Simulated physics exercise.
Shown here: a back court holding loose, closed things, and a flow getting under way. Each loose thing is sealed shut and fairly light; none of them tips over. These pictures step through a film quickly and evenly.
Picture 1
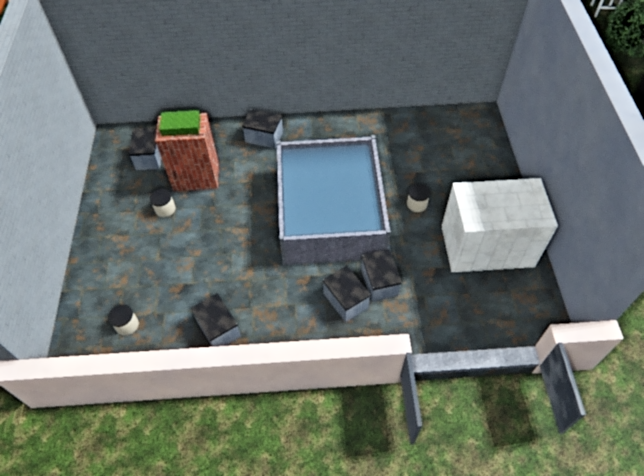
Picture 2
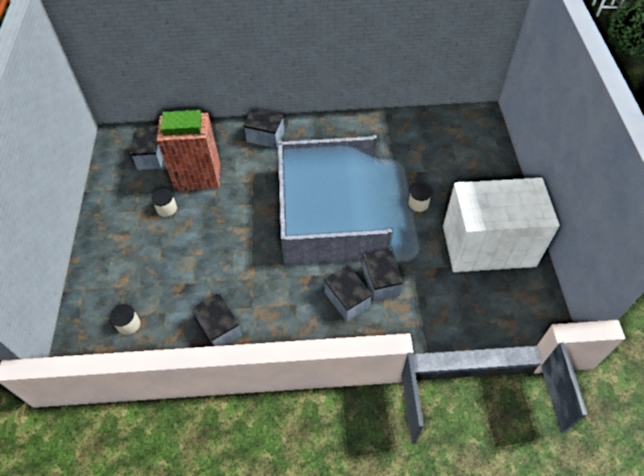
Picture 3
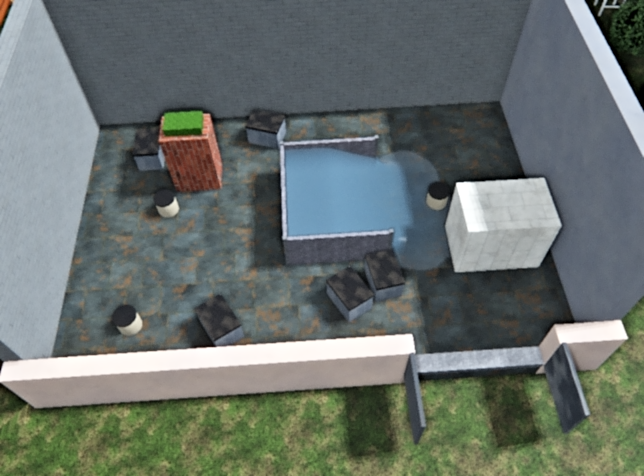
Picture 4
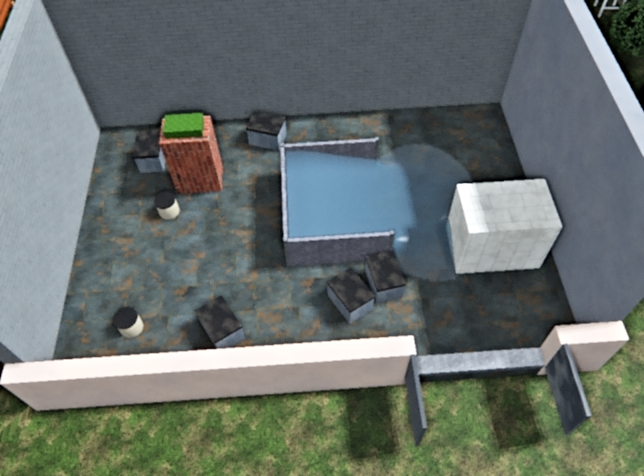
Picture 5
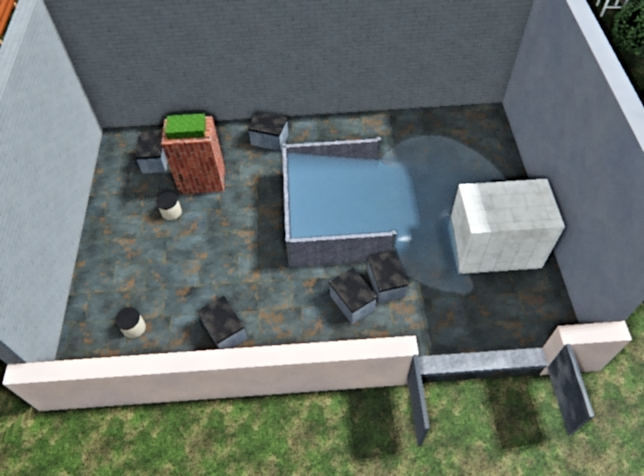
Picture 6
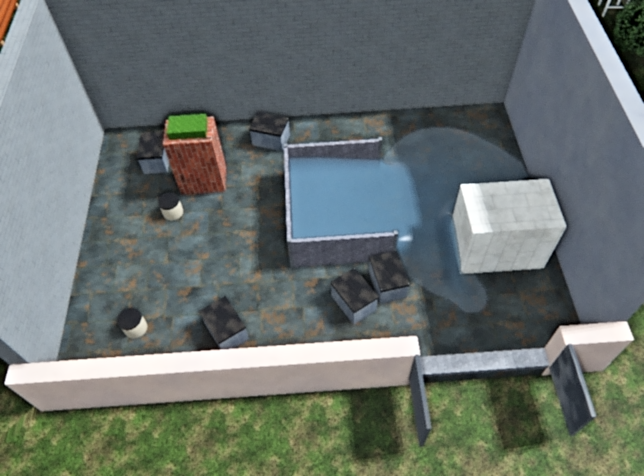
A walled back court with a dark, mottled stone floor is seen from high above, grass in front. A blue pool sits mid-court, with a grass-topped brick block at left, a white block at right, and dark boxes and dark-topped pale pails around. The pool's right side opens and water spreads rightward around the white block, pushing the nearest pail behind it, while the view drifts very slightly.
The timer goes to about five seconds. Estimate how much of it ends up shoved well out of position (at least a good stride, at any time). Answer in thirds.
Less than a third.
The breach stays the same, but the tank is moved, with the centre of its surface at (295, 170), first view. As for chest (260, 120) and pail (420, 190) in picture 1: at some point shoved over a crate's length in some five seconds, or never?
Taking them in the order you gave, the first got carried that far and the second got carried that far.
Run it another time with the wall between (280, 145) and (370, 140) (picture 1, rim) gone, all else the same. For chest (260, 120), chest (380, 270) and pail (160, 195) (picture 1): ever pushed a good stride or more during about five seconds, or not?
First beyond that mark, then under that mark, then under that mark.
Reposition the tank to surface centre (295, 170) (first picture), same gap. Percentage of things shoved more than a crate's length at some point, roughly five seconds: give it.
The share comes to close to 20 percent.
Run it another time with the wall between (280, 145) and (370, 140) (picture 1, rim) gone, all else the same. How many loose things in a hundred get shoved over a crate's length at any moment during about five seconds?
My estimate is some 50 per cent of them.
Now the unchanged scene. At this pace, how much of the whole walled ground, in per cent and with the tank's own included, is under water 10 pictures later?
Some 40 per cent.
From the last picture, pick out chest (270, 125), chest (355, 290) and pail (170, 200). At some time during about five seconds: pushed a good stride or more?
First displaced that much, second under that distance, third under that distance.
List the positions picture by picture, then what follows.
The first picture shows a pail at (420, 192), on the bottom; a chest at (381, 268), on the bottom; 0 of 8 have shifted.
The second picture shows a pail at (421, 192) rests on the ground; a chest at (383, 268), on the bottom; 0 of 8 have shifted.
The third picture shows a pail at (439, 190), on the bottom, close to its start; a chest at (385, 269), on the bottom; 1 of 8 have shifted.
In the fourth picture, a pail is out of sight; a chest at (386, 270) rests on the ground; 1 of 8 have shifted.
In the fifth picture, a pail is out of sight; a chest at (388, 270) rests on the ground; 1 of 8 have shifted.
The sixth picture shows a pail at (531, 186), on the bottom, far from its start; a chest at (389, 270), on the bottom; 1 of 8 have shifted.
A moment on, 1 of 8 are well off their spots; 1 afloat.
Next, 1 of 8 are well off their spots; 1 afloat.
Later, 1 of 8 are well off their spots; 1 afloat.
In the end, 2 of 8 are well off their spots, and 2 have been at some point; 1 afloat.
